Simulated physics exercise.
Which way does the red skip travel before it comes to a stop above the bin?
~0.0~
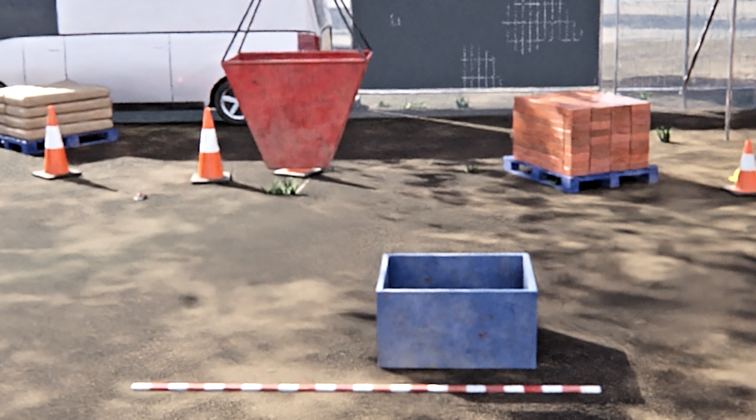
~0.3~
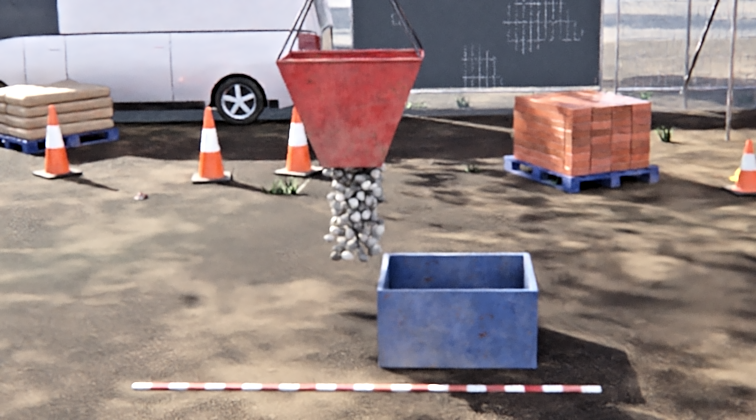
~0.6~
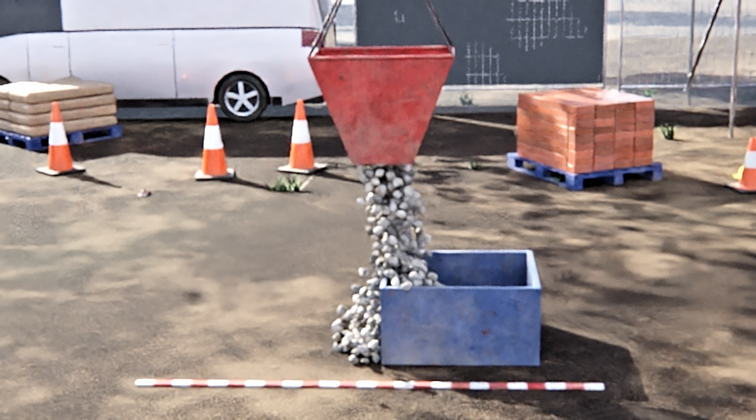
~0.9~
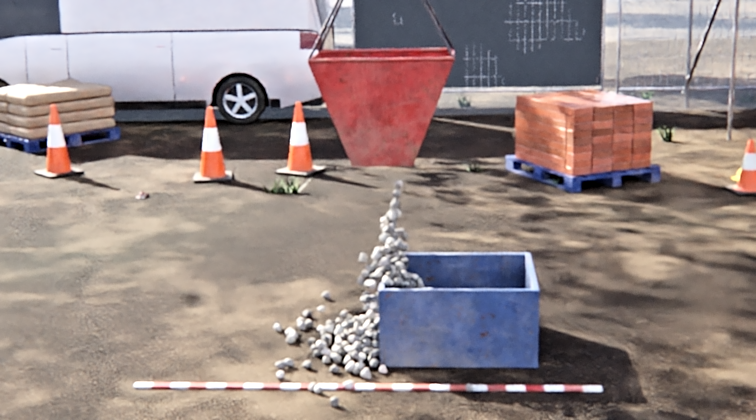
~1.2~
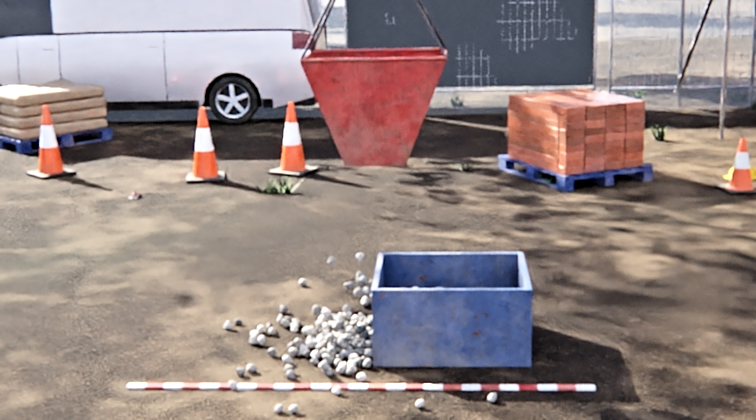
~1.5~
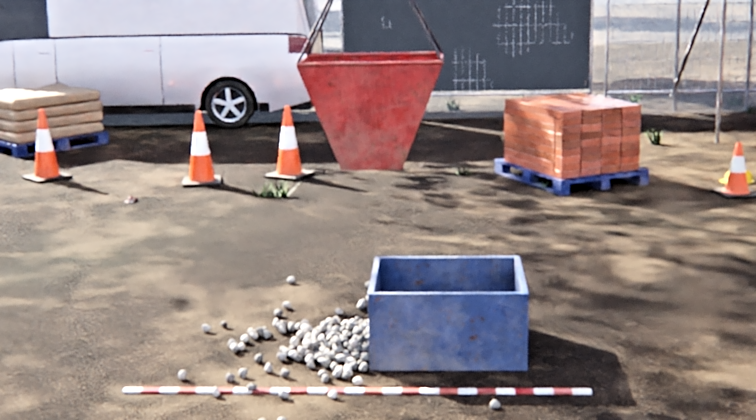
The red skip travels to the right, as the viewer sees it, and then stops above the left side of the blue bin.
